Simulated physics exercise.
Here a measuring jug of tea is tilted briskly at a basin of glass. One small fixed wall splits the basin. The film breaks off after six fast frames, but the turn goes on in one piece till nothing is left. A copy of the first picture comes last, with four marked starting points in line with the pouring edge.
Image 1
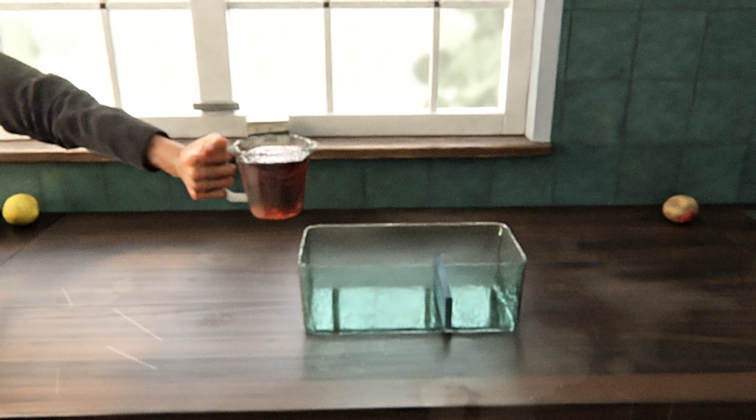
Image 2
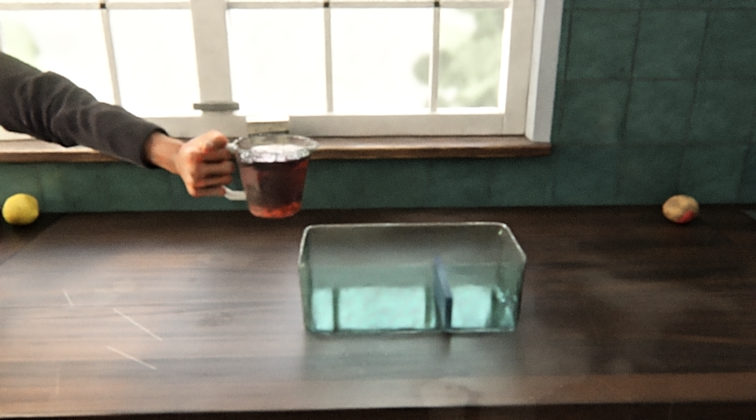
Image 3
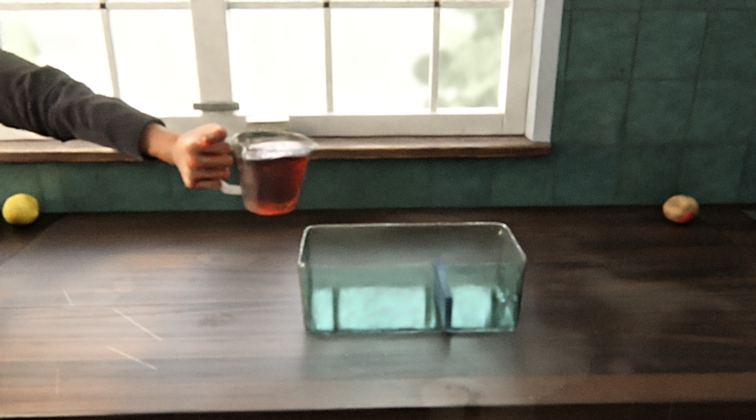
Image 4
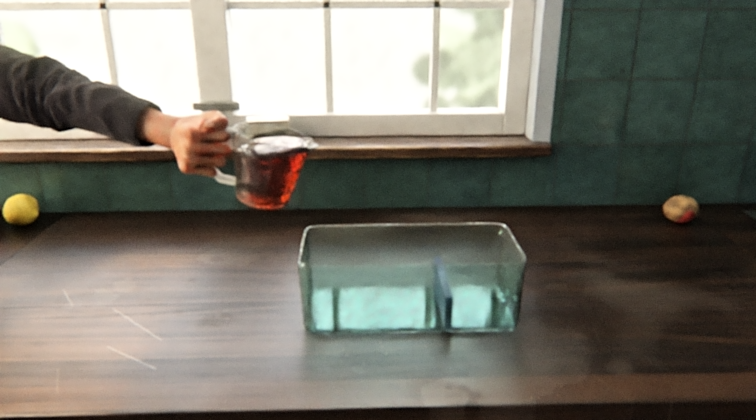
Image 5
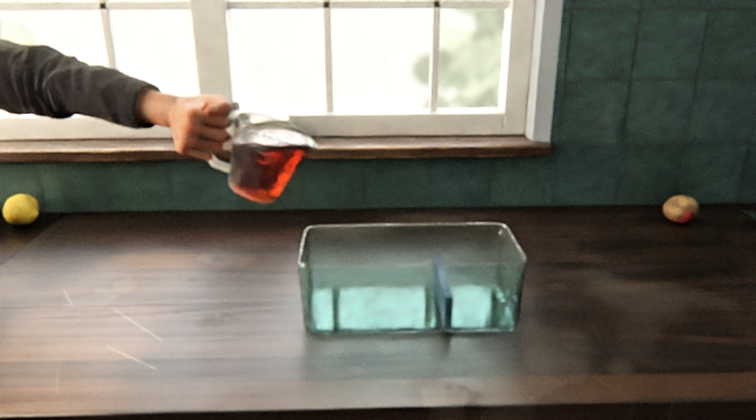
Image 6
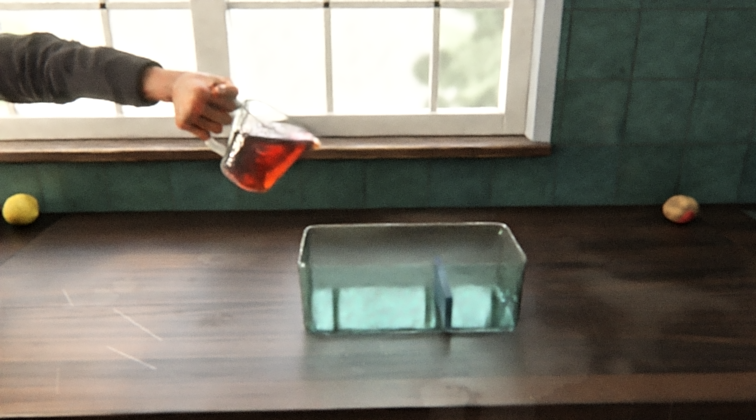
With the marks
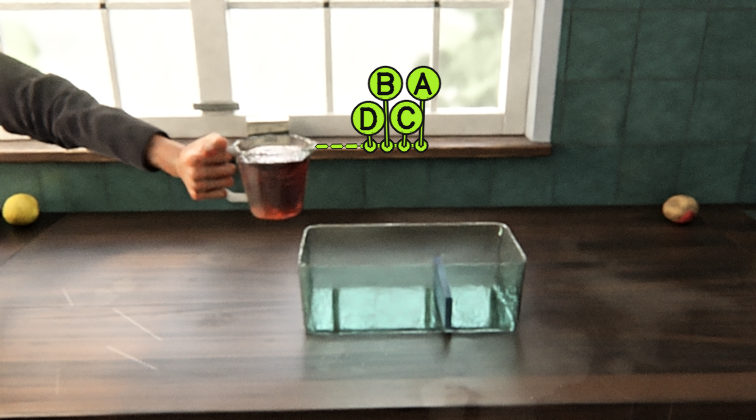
A hand tilting a clear jug of reddish tea steadily to the right above a divided glass basin on a wooden table.
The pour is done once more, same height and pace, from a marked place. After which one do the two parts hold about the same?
The answer is dot D.
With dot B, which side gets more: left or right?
The right one.
On the marked copy, A at (420, 145); B at (387, 145); C at (404, 145); D at (370, 146).
If A is chosen, about 35 % ends left of the wall and 59 % right of it; 6 % is lost outside.
If B is chosen, about 24 % ends left of the wall and 65 % right of it; 10 % is lost outside.
If C is chosen, about 27 % ends left of the wall and 60 % right of it; 13 % is lost outside.
If D is chosen, about 47 % ends left of the wall and 47 % right of it; 6 % is lost outside.
